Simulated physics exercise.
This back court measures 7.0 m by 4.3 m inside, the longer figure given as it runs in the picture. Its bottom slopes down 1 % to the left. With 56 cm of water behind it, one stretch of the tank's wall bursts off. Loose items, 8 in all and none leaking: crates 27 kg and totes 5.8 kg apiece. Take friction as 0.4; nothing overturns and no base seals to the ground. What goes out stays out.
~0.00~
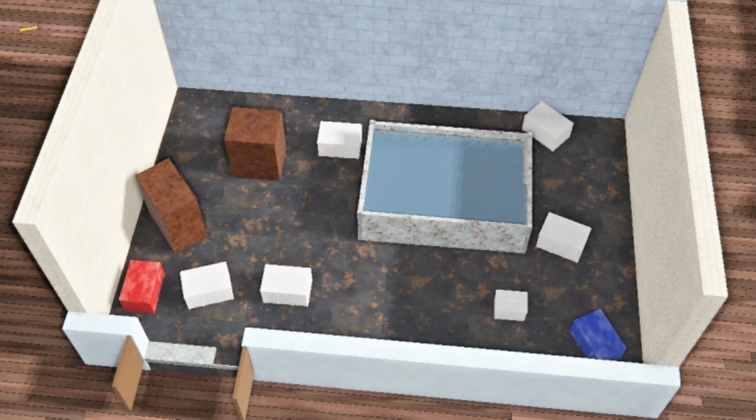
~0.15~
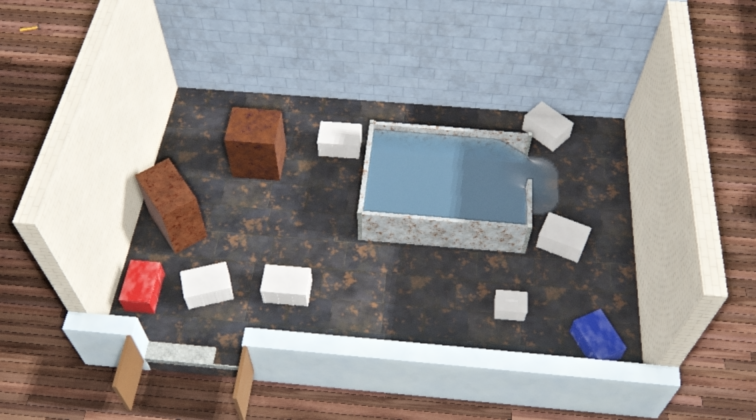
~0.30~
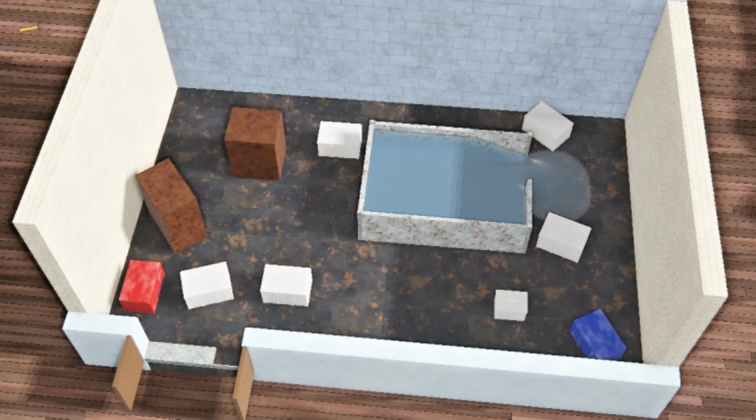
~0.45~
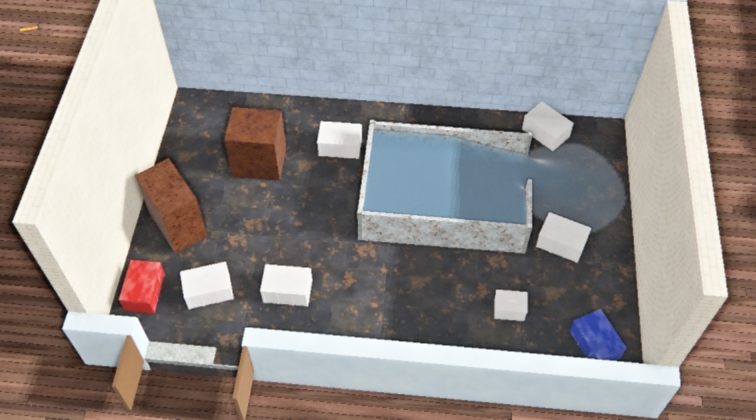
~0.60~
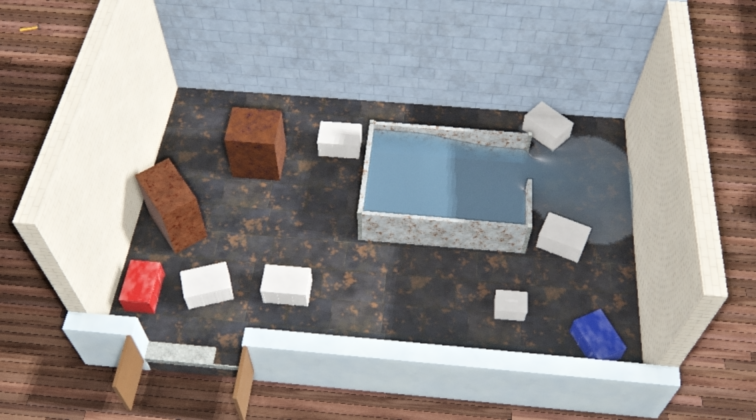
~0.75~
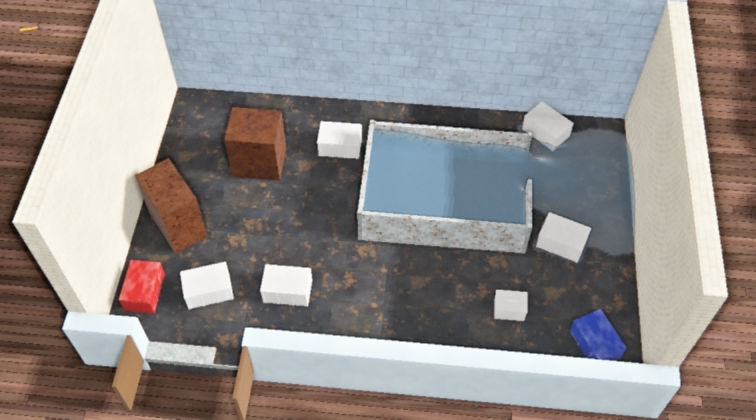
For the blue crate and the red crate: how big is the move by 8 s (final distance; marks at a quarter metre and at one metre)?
Blue crate gets carried off, red crate stays put.
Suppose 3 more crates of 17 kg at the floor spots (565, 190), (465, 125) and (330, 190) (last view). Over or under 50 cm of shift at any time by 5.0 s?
In that order: More, past it, under.
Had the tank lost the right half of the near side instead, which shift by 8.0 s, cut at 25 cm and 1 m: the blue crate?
In that case the blue crate ends far away.
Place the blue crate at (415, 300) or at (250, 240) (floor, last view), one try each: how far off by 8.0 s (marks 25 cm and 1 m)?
In that order: It holds its place; it barely shifts.
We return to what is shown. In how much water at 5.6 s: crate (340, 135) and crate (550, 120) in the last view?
Roughly 4 and 7 cm.
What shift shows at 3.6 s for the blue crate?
About 140 cm.
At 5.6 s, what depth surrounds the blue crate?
Roughly 6 cm.
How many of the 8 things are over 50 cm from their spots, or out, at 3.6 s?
By then 2.
After 1.6 s the blue crate is near (600, 334), 0.0 m from its start, aground; the red crate is near (140, 281), 0.0 m from its start, aground; 0 of 8 are out; 0 afloat.
After 3.6 s the blue crate is near (493, 331), 1.3 m from its start, aground; the red crate is near (140, 281), 0.0 m from its start, aground; 0 of 8 are out; 0 afloat.
After 5.6 s the blue crate is near (404, 306), 2.5 m from its start, aground; the red crate is near (140, 281), 0.0 m from its start, aground; 0 of 8 are out; 0 afloat.
After 8.0 s the blue crate is near (376, 299), 2.9 m from its start, aground; the red crate is near (140, 281), 0.0 m from its start, aground; 0 of 8 are out; 1 afloat.
